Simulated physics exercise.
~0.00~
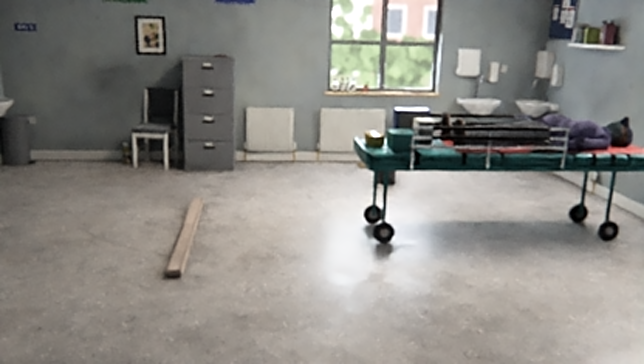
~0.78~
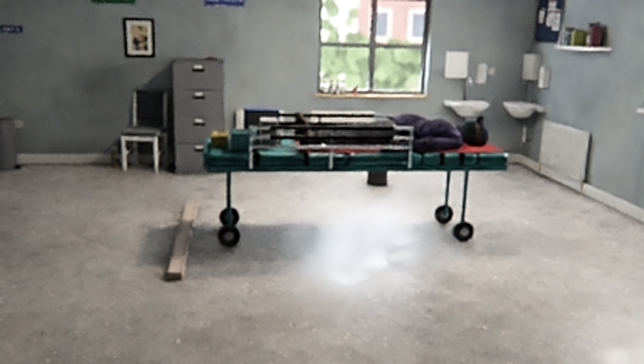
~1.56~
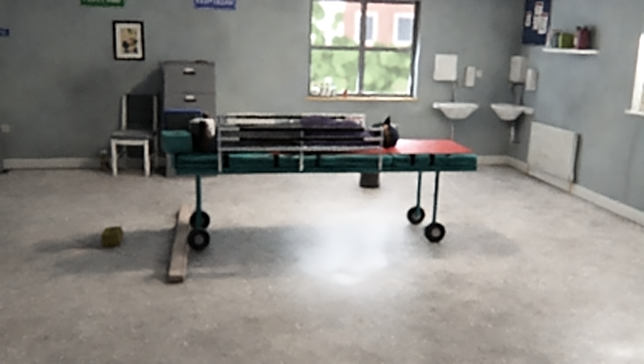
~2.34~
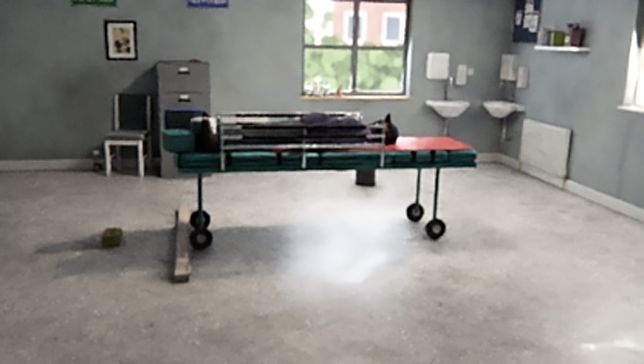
Green gurney rolling left and stopping at a wooden sill, the person sliding towards its foot and a yellow box dropping off.
